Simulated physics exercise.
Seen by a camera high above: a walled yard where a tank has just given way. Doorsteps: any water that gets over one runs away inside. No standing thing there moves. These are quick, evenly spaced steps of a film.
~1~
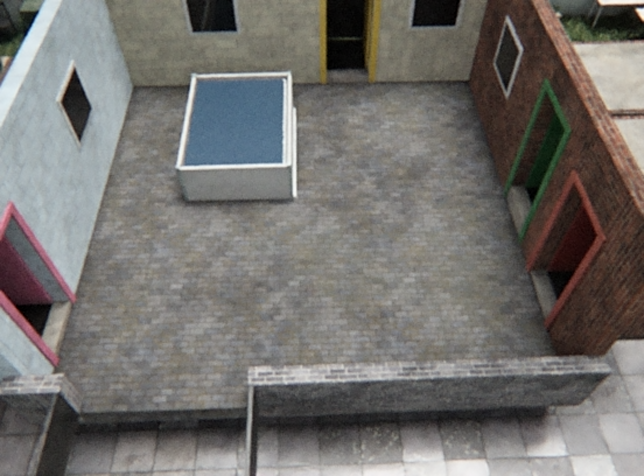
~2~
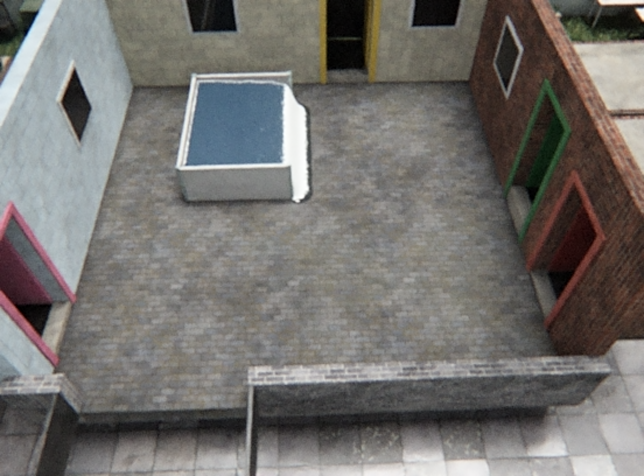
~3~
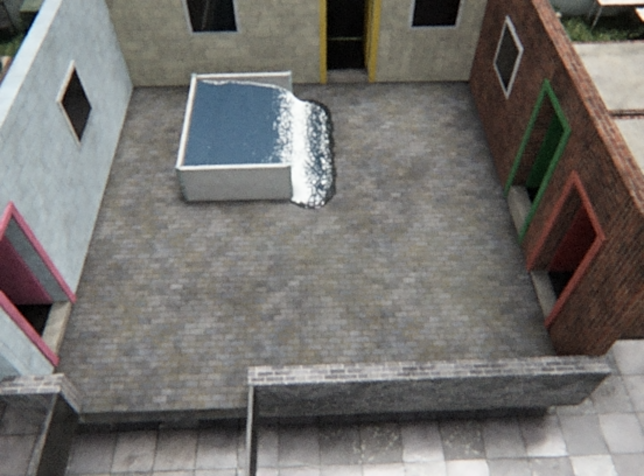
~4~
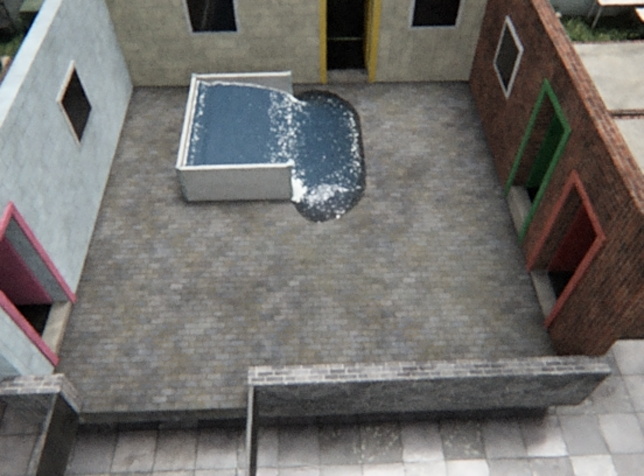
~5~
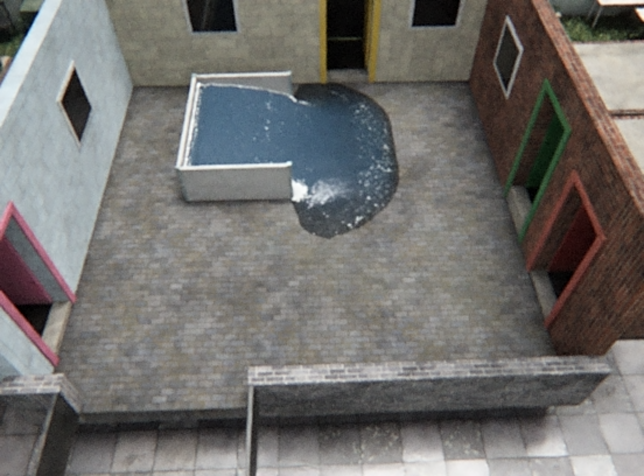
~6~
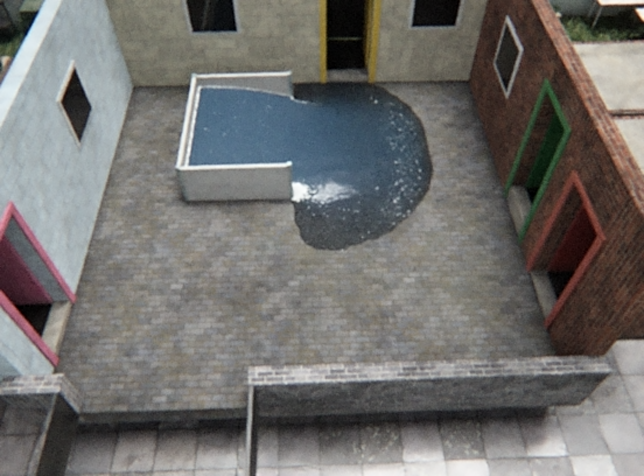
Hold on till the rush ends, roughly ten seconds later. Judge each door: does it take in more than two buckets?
As I see it, the red door is going to overshoot the allowance, the pink door is going to stay inside the allowance, the yellow door is going to stay inside the allowance, the green door is going to stay inside the allowance.
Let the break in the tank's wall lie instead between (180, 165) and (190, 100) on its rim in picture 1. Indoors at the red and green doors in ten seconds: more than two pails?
The red door ends up below and the green door ends up below.
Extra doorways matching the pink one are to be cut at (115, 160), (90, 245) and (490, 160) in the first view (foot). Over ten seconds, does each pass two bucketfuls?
Same order as asked - stays within the limit, stays within the limit and exceeds the limit.
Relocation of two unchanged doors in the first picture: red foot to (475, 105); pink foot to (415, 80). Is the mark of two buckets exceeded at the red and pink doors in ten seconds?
My reading: The red door exceeds the limit, the pink door exceeds the limit.
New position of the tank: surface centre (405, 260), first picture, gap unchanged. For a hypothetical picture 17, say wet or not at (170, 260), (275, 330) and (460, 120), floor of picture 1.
In that order: Not reached, not reached, reached by the flood.
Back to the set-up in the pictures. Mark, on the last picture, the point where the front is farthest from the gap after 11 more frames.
Best guess: Near (545, 322).
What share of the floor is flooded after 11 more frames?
My estimate is roughly 40 percent.
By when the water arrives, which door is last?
I'd go with the one in pink.
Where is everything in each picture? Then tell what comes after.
In the first frame, the water tank at (239, 121) is whole and still.
In the second frame, water pours out at (289, 137) and has run to (296, 201).
In the third frame, water pours out at (289, 140) and has run to (313, 206).
In the fourth frame, water pours out at (290, 141) and has run to (328, 216).
In the fifth frame, the front is at (360, 220), out from the gap at (290, 141).
In the sixth frame, the front is at (426, 180), out from the gap at (290, 142).
A moment on, water covers 35 % of the floor; the red door not reached, the pink door not reached, the yellow door wet at the sill, nothing in, the green door wet at the sill, nothing in.
Next, water covers 40 % of the floor; the red door wet at the sill, nothing in, the pink door not reached, the yellow door wet at the sill, nothing in, the green door wet at the sill, nothing in.
Then, water covers 45 % of the floor; the red door under two buckets in, the pink door not reached, the yellow door wet at the sill, nothing in, the green door wet at the sill, nothing in.
Later, water covers 75 % of the floor; the red door over two buckets in, the pink door not reached, the yellow door under two buckets in, the green door wet at the sill, nothing in.
In the end, water covers 95 % of the floor; the red door far over two buckets in, the pink door under two buckets in, the yellow door under two buckets in, the green door wet at the sill, nothing in.
